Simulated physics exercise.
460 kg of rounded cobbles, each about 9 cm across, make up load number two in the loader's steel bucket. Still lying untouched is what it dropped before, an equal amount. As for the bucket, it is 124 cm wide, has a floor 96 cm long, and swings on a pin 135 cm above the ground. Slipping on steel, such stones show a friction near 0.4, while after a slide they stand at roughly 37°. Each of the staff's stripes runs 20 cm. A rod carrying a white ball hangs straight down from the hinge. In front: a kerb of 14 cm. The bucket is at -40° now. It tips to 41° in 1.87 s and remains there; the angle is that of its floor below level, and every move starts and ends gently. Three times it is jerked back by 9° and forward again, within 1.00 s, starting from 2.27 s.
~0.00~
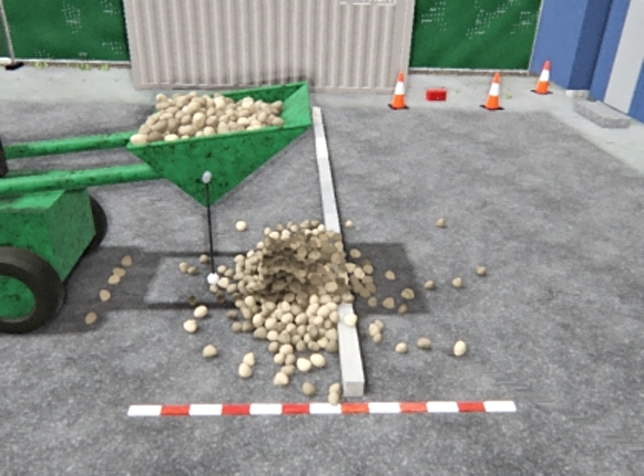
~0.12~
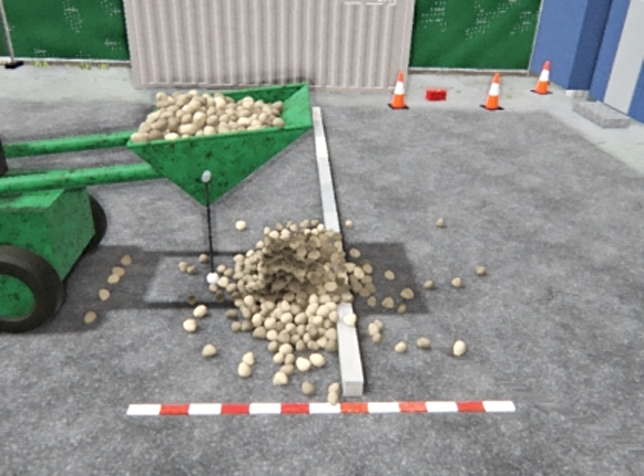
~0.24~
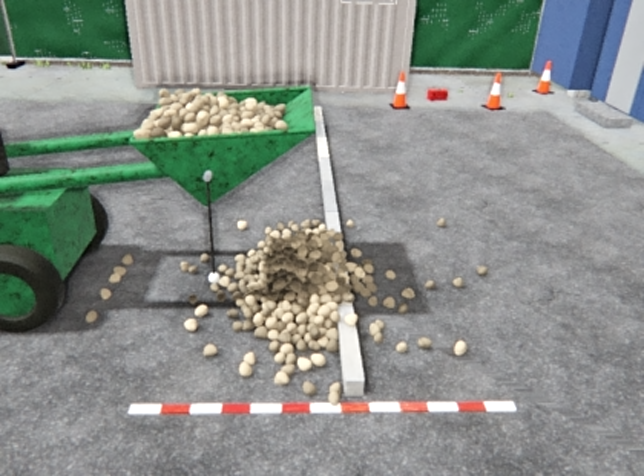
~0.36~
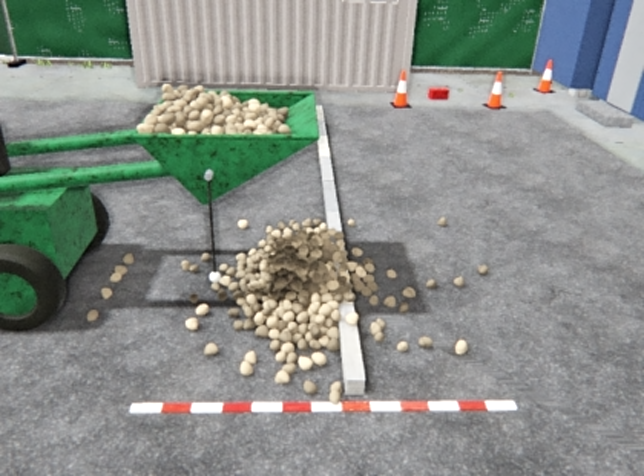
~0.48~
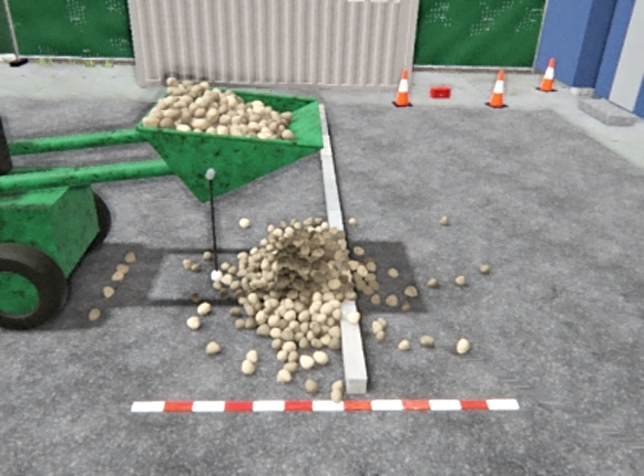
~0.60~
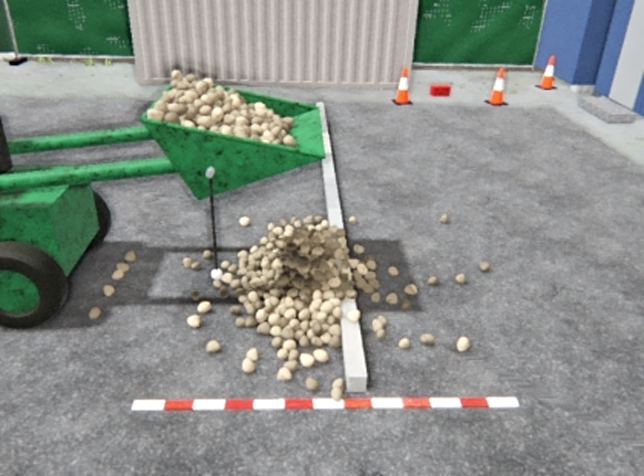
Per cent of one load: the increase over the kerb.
55 percent.
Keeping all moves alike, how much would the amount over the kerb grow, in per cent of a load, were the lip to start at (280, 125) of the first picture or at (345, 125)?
Some 20 percent first and 85 percent second.
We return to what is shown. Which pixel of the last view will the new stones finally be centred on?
(356, 276).
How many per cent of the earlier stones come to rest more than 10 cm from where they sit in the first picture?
Roughly 10 % of them.
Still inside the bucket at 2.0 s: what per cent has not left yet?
About 25 percent.
After 1.4 s the floor is at 28°; in per cent of one load, 99 in the bucket, 95 on this side of the kerb, 7 over the kerb; the foremost stones are at (442, 286).
After 2.0 s the floor is at 41°; in per cent of one load, 23 in the bucket, 158 on this side of the kerb, 20 over the kerb; the foremost stones are at (444, 289).
After 3.7 s the floor is at 41°; in per cent of one load, 0 in the bucket, 139 on this side of the kerb, 62 over the kerb; the foremost stones are at (519, 285).
After 6.5 s the floor is at 41°; in per cent of one load, 0 in the bucket, 139 on this side of the kerb, 62 over the kerb; the foremost stones are at (519, 285). Net gain over the kerb, 55.
